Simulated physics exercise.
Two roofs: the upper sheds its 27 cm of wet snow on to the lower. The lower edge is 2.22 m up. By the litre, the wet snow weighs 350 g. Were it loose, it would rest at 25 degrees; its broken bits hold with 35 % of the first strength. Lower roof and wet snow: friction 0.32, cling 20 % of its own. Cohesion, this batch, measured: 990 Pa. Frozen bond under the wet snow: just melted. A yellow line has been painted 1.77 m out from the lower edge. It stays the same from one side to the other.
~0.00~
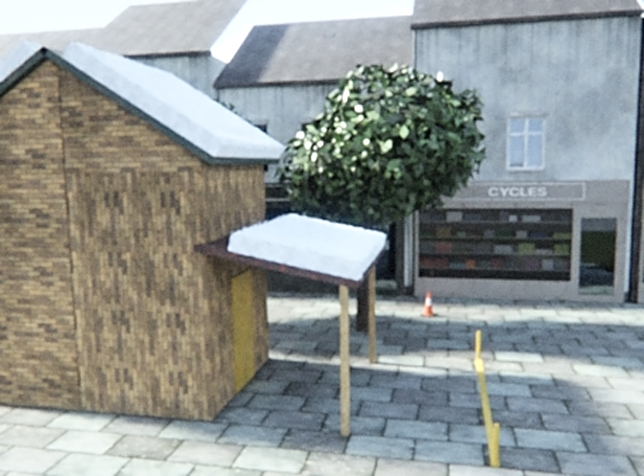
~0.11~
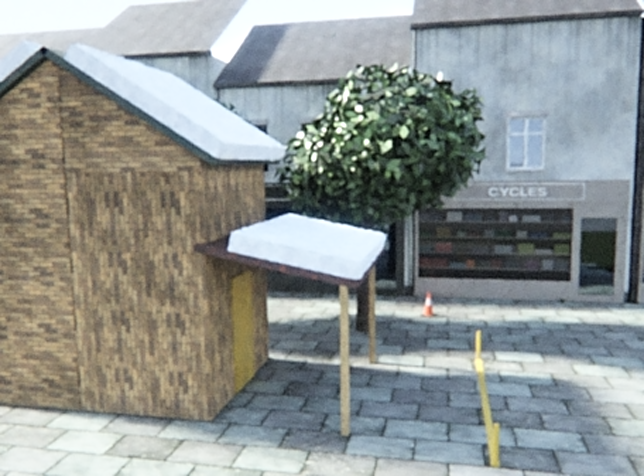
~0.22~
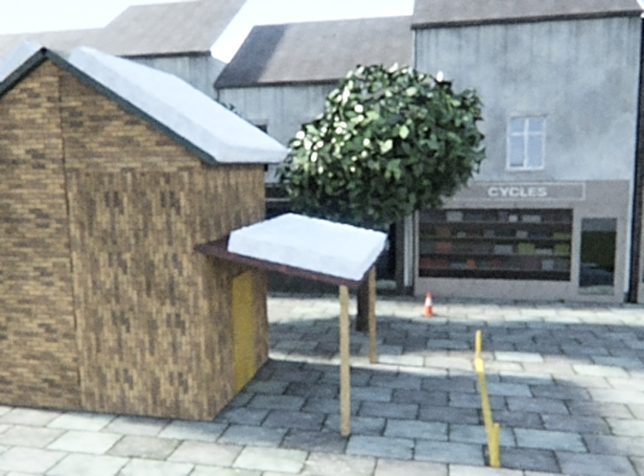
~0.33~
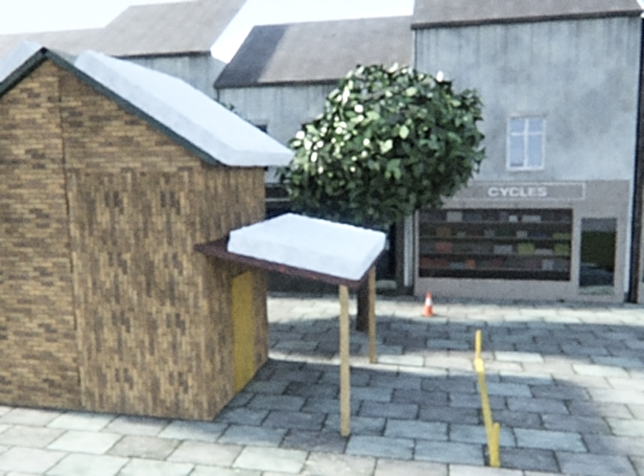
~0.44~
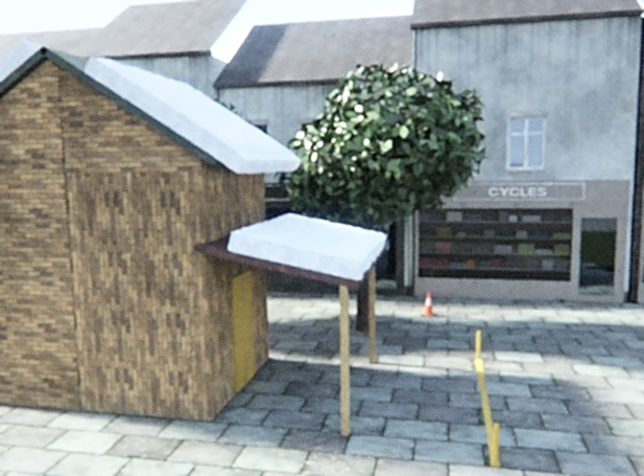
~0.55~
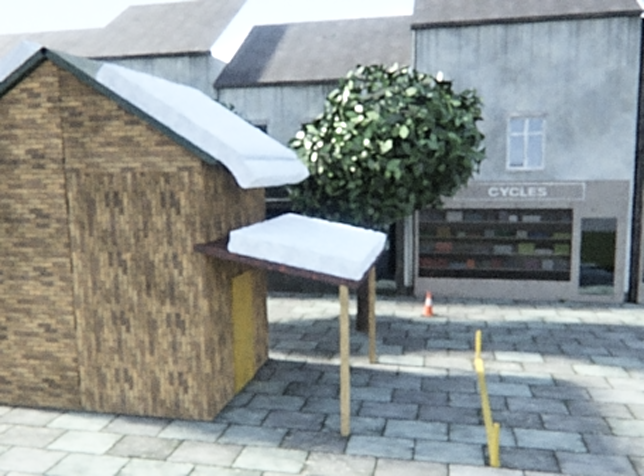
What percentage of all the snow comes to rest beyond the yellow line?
About 29 %.
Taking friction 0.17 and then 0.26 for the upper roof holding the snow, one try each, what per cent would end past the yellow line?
Try 1: 20 %; try 2: 16 %.
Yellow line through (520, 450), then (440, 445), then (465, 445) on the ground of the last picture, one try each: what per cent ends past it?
Respectively about 18 in a hundred, 45 in a hundred and 40 in a hundred.
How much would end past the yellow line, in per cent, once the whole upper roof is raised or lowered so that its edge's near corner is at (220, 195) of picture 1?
In that case it would be around 8 percent.
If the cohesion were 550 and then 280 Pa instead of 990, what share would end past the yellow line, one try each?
40 %, then 45 %.
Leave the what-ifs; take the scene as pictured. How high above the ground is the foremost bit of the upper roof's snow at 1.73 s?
1.4 m, roughly.
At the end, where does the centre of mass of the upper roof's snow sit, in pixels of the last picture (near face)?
Estimated pixel: (445, 376).
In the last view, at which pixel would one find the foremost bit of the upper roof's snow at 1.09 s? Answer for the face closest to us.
(331, 244), give or take.
By 1.09 s, none is below the lower edge and 0 % is past the line.
By 1.73 s, 21 % is below the lower edge and 0 % is past the line.
By 2.36 s, 59 % is below the lower edge and 27 % is past the line.
By 3.00 s, 59 % is below the lower edge and 29 % is past the line.
By 3.40 s, at the end, 59 % is below the lower edge and 29 % is past the line.
